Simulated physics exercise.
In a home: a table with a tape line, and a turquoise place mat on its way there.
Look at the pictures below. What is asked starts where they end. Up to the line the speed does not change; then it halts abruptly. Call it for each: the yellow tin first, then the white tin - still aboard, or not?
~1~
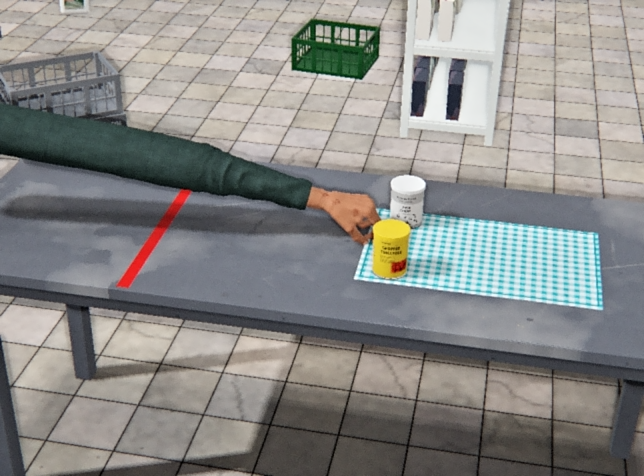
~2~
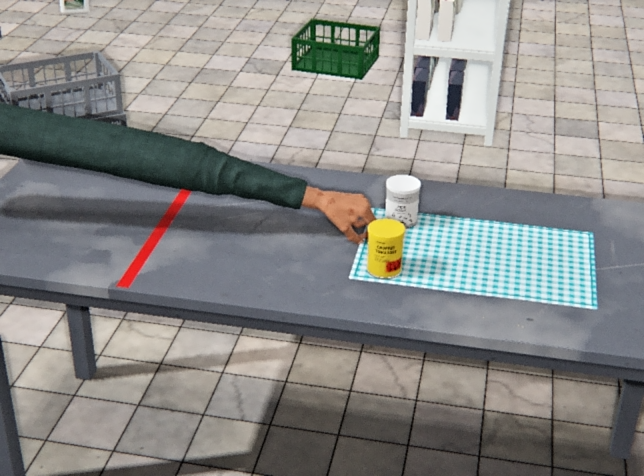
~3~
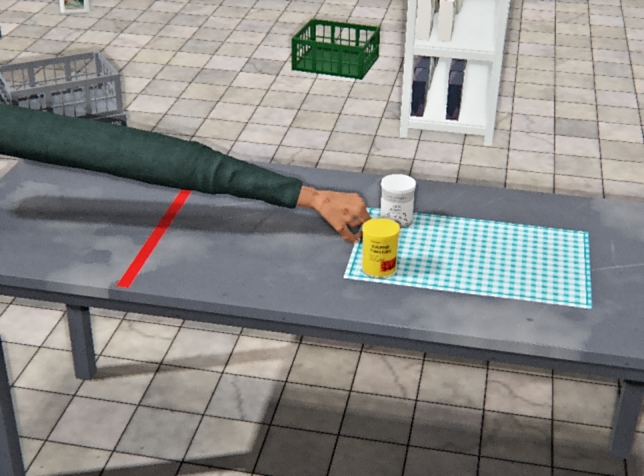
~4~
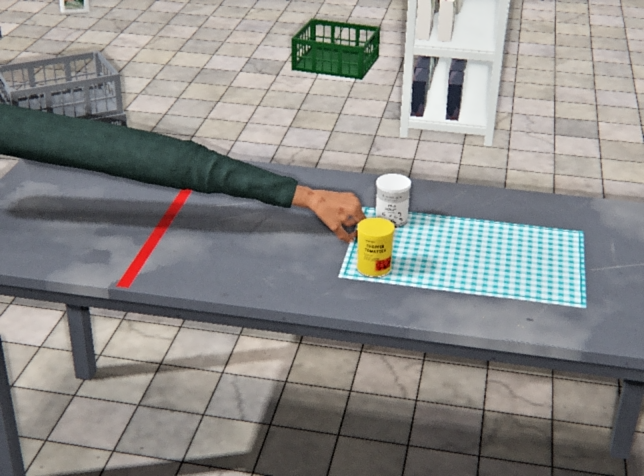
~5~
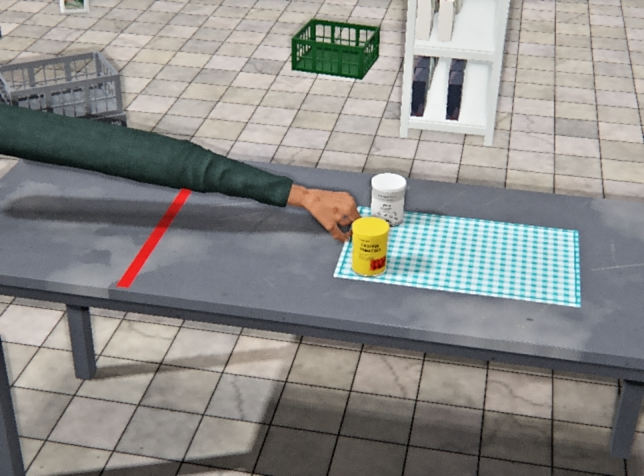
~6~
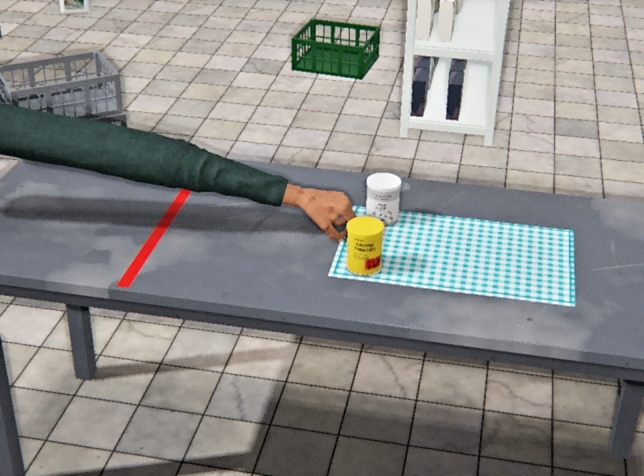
My call: The yellow tin still aboard; the white tin still aboard.
Then, 1.76 s past the final frame, hem at the tape; yellow tin on the cloth near (188, 226); white tin on the cloth near (219, 182).
Then, 1.87 s past the final frame, hem at the tape; yellow tin on the cloth near (181, 225); white tin on the cloth near (213, 181).
When it is over, hem at the tape; yellow tin on the cloth near (181, 225); white tin on the cloth near (213, 181). The yellow tin keeps its seat and the white tin stays on the cloth.
